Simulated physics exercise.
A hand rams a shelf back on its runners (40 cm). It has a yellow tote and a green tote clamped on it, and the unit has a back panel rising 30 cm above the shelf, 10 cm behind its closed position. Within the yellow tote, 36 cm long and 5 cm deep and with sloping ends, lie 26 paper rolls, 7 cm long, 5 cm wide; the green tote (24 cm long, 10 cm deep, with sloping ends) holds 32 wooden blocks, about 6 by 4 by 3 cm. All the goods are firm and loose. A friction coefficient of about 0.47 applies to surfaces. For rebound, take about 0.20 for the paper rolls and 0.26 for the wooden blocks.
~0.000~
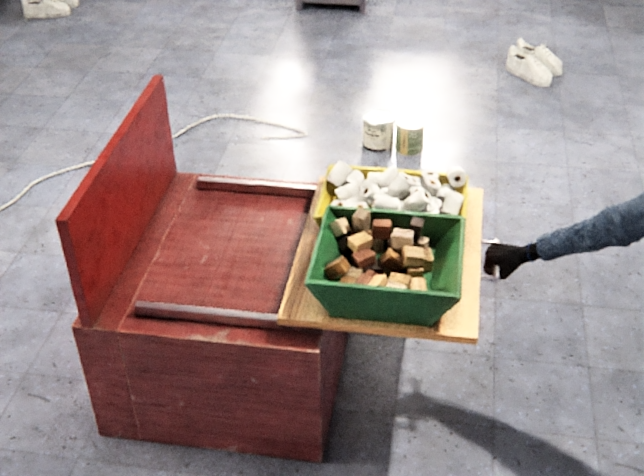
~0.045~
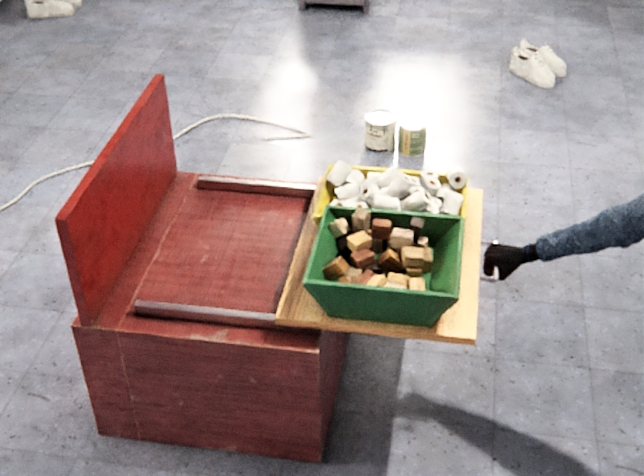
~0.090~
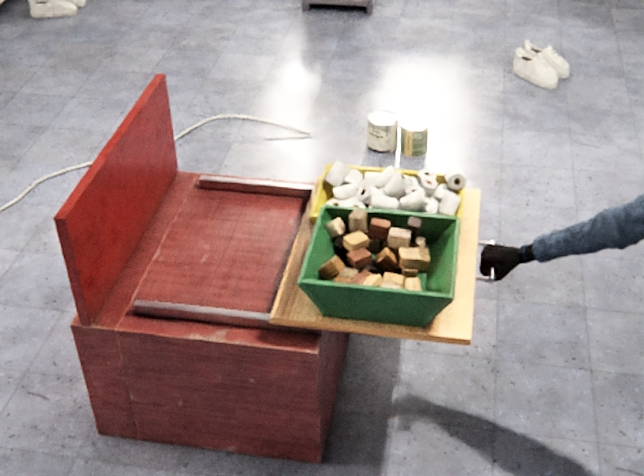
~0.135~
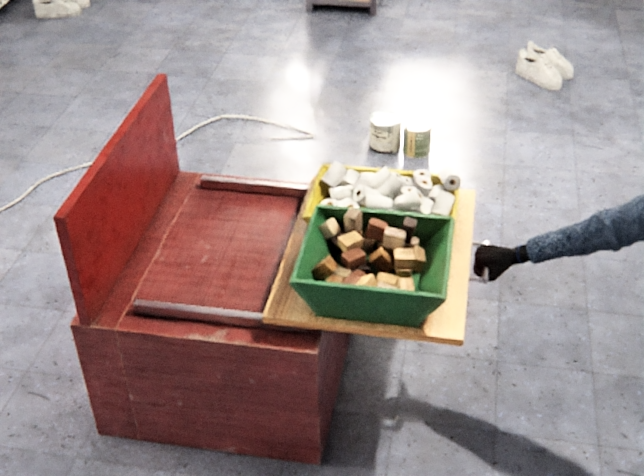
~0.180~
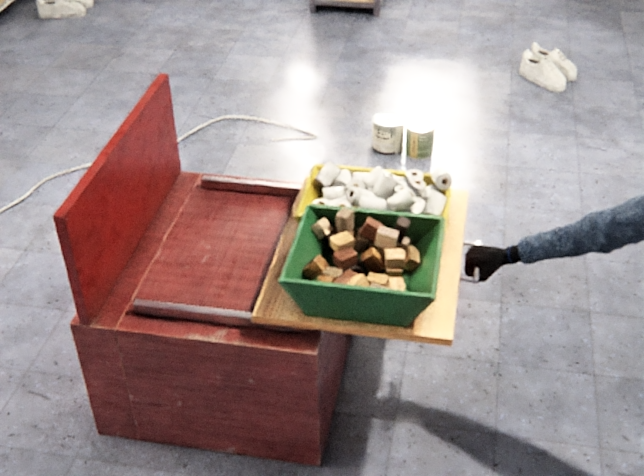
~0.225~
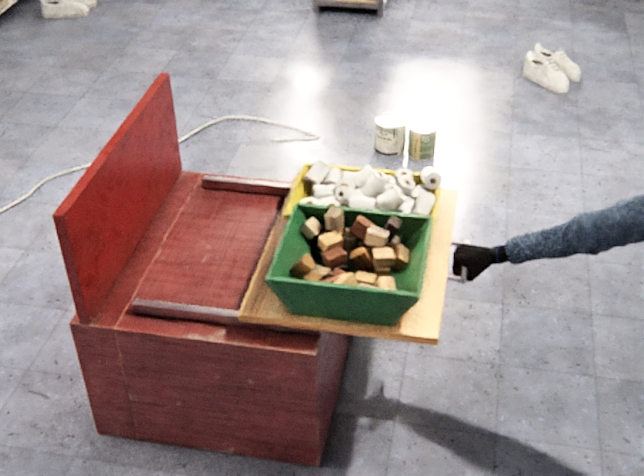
A wooden shelf carrying a yellow tote of white rolls and a green tote of wooden blocks slid a short way left into the red unit as a black-gloved hand pushed it.
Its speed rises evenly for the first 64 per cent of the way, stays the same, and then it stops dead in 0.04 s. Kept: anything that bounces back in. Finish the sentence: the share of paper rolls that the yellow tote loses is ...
... below one in six.
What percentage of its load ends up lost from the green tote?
The green tote comes in at 0 in a hundred.
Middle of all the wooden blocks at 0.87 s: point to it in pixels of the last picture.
I'd say near (233, 254).
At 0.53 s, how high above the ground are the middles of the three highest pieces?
On average they sit about 62 cm high.
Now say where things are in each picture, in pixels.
In the first picture (we follow the rim corner now nearest the camera, unless another is named; the camera moves round a little), yellow tote (by its farthest rim corner) at (332, 165); green tote at (457, 295); shelf in by 0 cm; nothing out yet.
In the second picture, yellow tote at (332, 165); green tote at (455, 296); shelf in by 0 cm.
In the third picture, yellow tote at (329, 165); green tote at (450, 296); shelf in by 2 cm.
In the fourth picture, yellow tote at (324, 165); green tote at (443, 296); shelf in by 4 cm.
In the fifth picture, yellow tote at (317, 165); green tote at (431, 296); shelf in by 6 cm.
In the sixth picture, yellow tote at (306, 164); green tote at (417, 295); shelf in by 10 cm; nothing out yet.
After 0.45 s, the shelf hits its stop.
After 0.53 s, 0 of 26 out of the yellow tote and 0 of 32 out of the green tote.
After 0.65 s, 2 of 26 out of the yellow tote and 0 of 32 out of the green tote.
After 0.87 s, 2 of 26 out of the yellow tote and 0 of 32 out of the green tote.
Outcome (at 1.30 s), 2 of 26 out of the yellow tote and 0 of 32 out of the green tote. Asked share, 2 of 26, 8 per cent.
